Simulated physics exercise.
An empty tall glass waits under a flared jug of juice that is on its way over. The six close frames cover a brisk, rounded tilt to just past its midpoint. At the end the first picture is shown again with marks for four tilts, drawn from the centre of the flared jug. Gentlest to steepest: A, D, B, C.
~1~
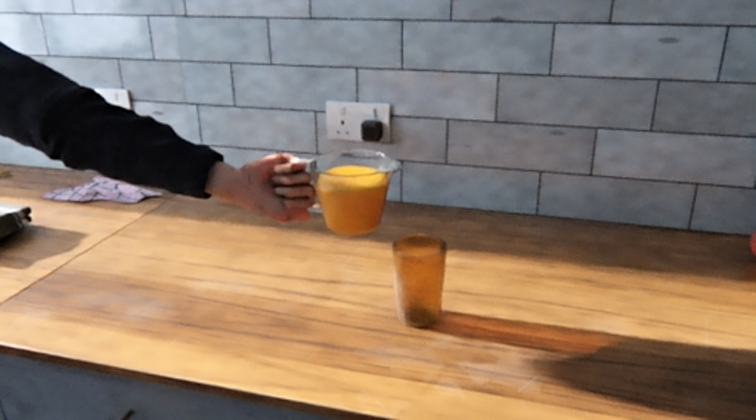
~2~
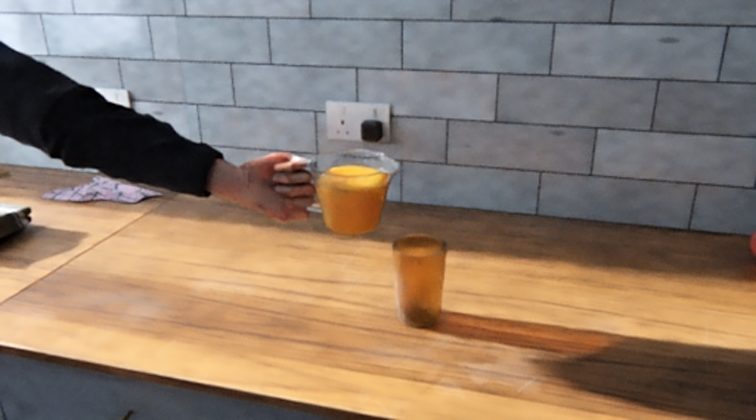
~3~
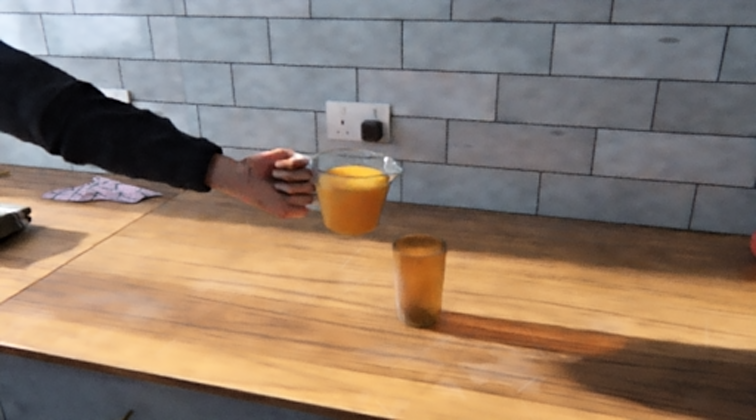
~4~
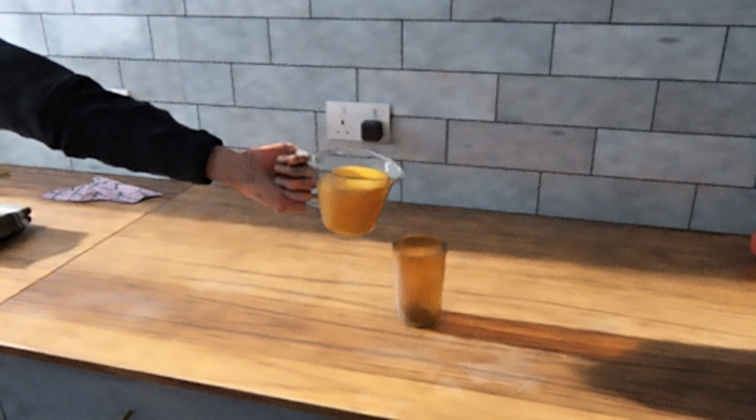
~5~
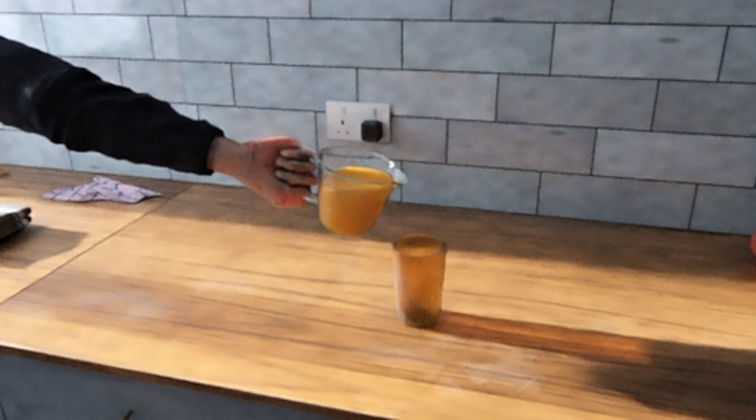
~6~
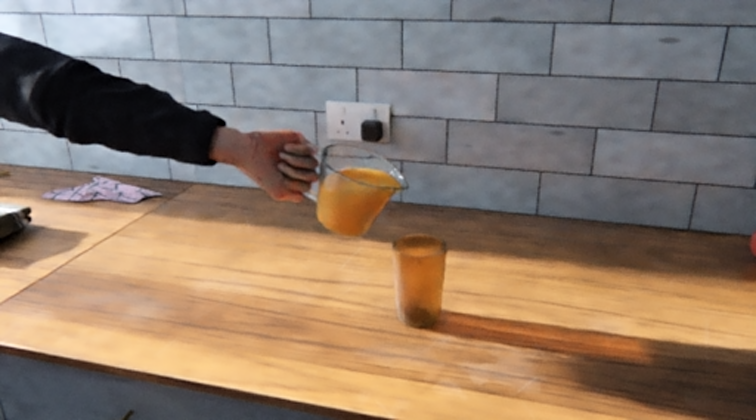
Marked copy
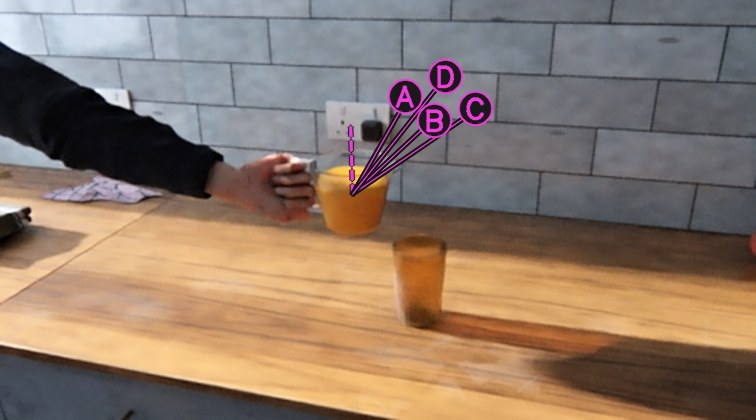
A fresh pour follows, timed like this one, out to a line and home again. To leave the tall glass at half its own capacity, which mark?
Go for C.
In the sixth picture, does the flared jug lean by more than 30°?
No.
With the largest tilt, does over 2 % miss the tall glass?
No, it does not.
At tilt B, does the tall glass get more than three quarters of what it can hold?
No, it does not.
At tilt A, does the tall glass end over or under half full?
Under.
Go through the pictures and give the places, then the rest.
The first picture shows upright, lip at (399, 168); rim of the tall glass round (420, 245); nothing has left yet.
The second picture shows upright, lip at (400, 169); nothing has left yet.
The third picture shows tipped about 4°, lip at (402, 172); nothing has left yet.
The fourth picture shows tipped about 9°, lip at (404, 176); nothing has left yet.
The fifth picture shows tipped about 14°, lip at (406, 181); nothing has left yet.
The sixth picture shows tipped about 20°, lip at (407, 187); nothing has left yet.
In magenta, A at (399, 112); B at (420, 130); C at (462, 119); D at (435, 90).
Choosing A, the tall glass ends with about 10 % of what it can hold.
Choosing B, the tall glass ends with about 36 % of what it can hold.
Choosing C, the tall glass ends with about 53 % of what it can hold.
Choosing D, the tall glass ends with about 22 % of what it can hold.
